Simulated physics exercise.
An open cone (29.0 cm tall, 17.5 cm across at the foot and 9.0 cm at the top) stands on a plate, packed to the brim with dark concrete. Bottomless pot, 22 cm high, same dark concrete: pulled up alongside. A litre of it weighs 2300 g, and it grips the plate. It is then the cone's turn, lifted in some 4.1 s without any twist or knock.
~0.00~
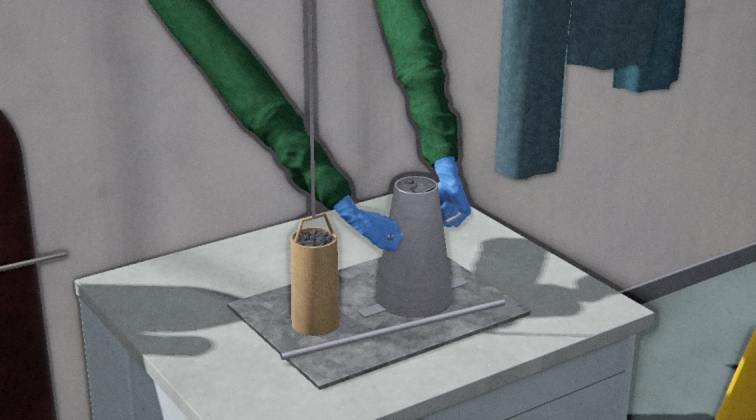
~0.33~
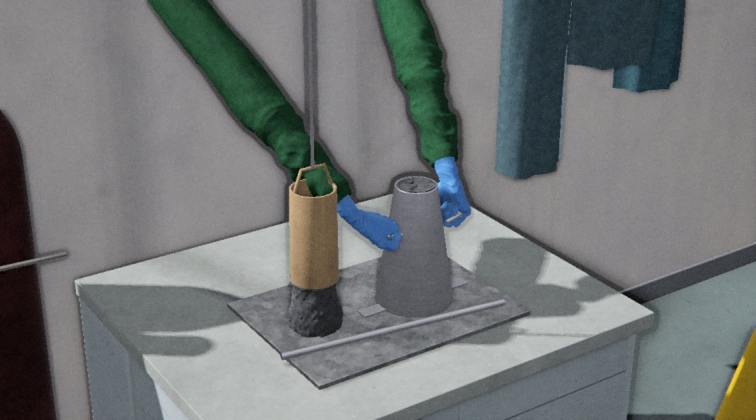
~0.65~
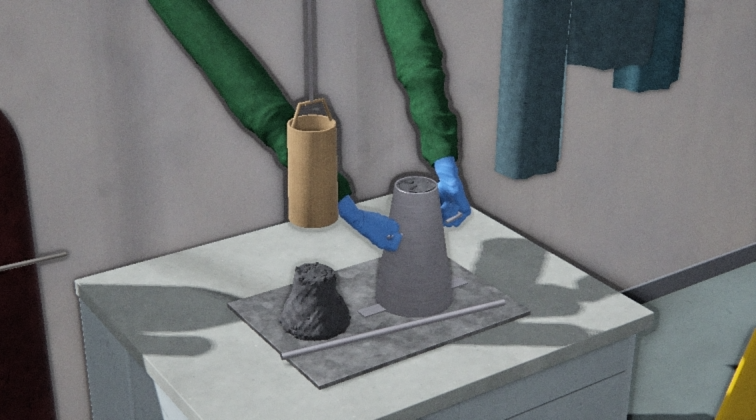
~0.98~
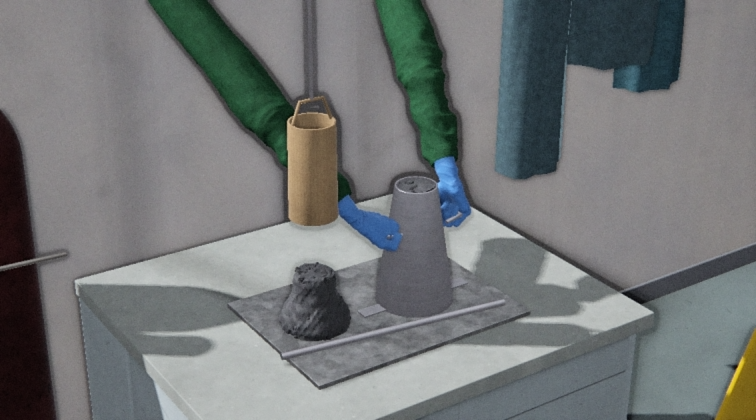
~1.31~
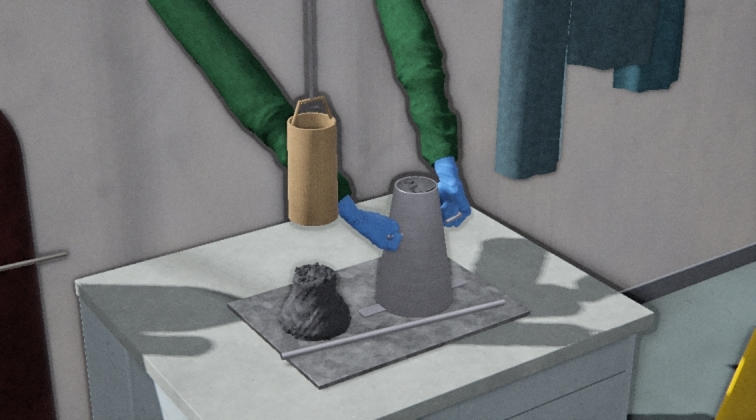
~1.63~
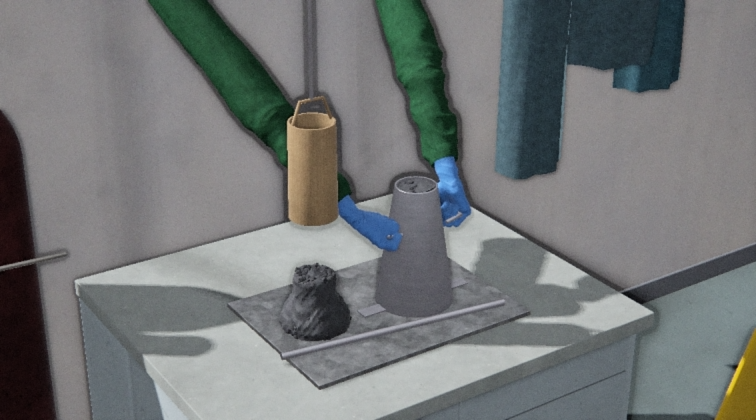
The video shows a tan cylinder rising off dark material on a plate, leaving a squat, slightly slumped mound, then hanging above it, while blue-gloved hands stay beside a grey cone that does not move.
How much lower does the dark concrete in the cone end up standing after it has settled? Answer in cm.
It ends up roughly 11 cm lower.
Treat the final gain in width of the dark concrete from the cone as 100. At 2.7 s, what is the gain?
Around 60 percent of the full gain.
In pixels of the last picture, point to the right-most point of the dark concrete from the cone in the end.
That point lies close to (467, 301) in the last picture.
After 2.7 s, the cone is up 7.2 cm; the dark concrete has come down 7.9 cm to 21 cm and is 22 cm wide.
After 3.7 s, the cone is up 18 cm; the dark concrete has come down 11 cm to 18 cm and is 25 cm wide.
After 4.7 s, the cone is up 29 cm; the dark concrete has come down 11 cm to 18 cm and is 25 cm wide.
After 5.9 s, the cone is clear; the dark concrete has come down 11 cm to 18 cm and is 25 cm wide.
After 6.4 s, at rest, the cone is clear; the dark concrete has come down 11 cm to 18 cm and is 25 cm wide.
